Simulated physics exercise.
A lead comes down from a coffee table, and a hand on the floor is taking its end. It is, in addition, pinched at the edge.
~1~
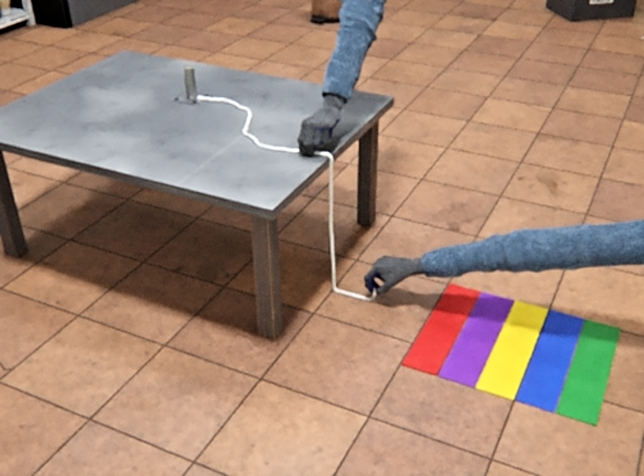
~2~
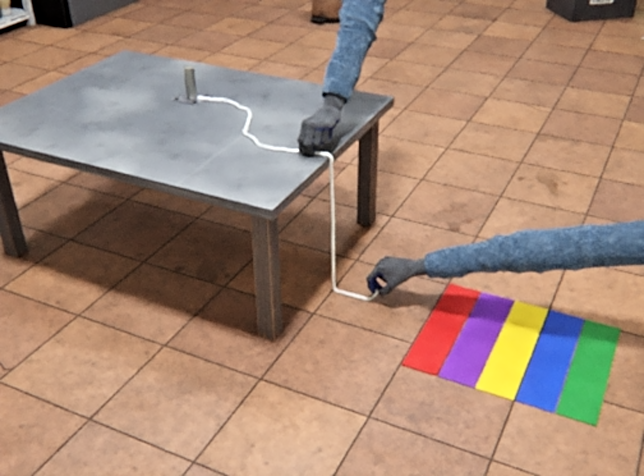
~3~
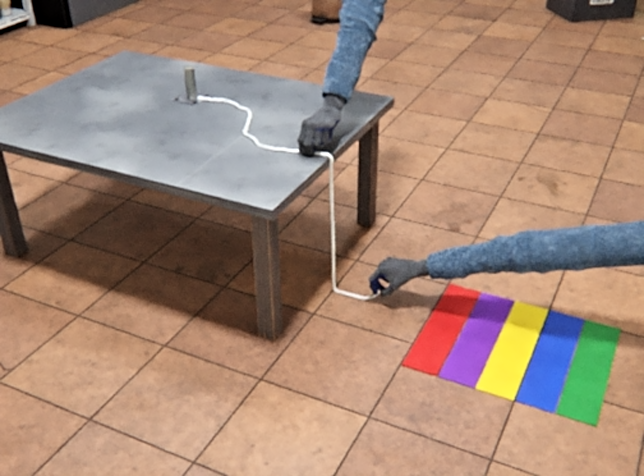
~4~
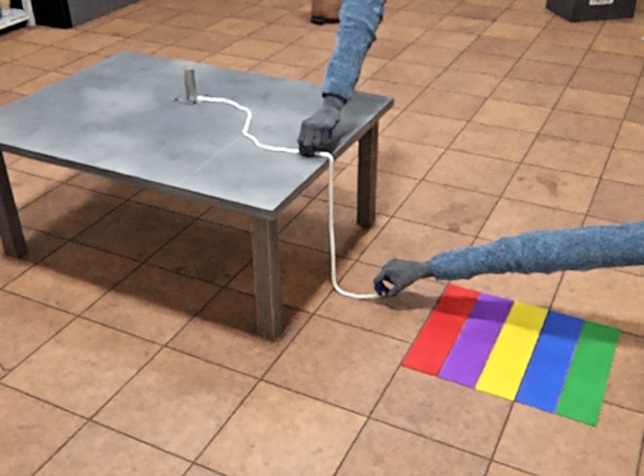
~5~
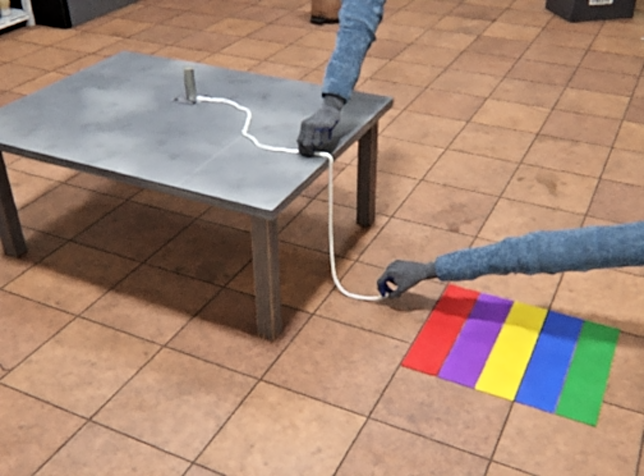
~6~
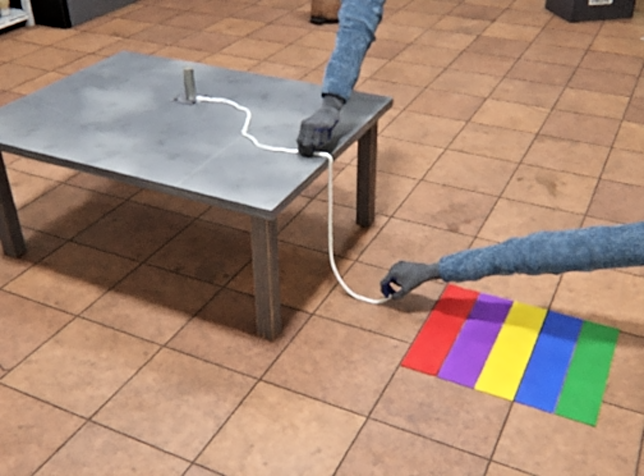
A gloved hand on the floor drew the end of a white cord slightly to the right, toward the coloured strips, curving its hanging part, while another hand pinched it still at the gray table's edge.
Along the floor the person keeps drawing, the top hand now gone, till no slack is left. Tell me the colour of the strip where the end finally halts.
It halts over yellow.
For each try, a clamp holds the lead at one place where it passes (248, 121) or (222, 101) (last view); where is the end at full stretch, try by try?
Around (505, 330), then around (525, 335).
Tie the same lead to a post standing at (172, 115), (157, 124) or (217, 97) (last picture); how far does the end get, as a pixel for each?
In that order: (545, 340), (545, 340) and (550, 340).
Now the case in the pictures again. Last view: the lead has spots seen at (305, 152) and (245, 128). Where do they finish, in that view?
One ends up around (351, 165), the other around (278, 126).
Soon after, end near (465, 317); over purple.
After that, end near (503, 328); over yellow.
At the stop, end near (524, 333); over yellow. The end stops over the yellow strip.
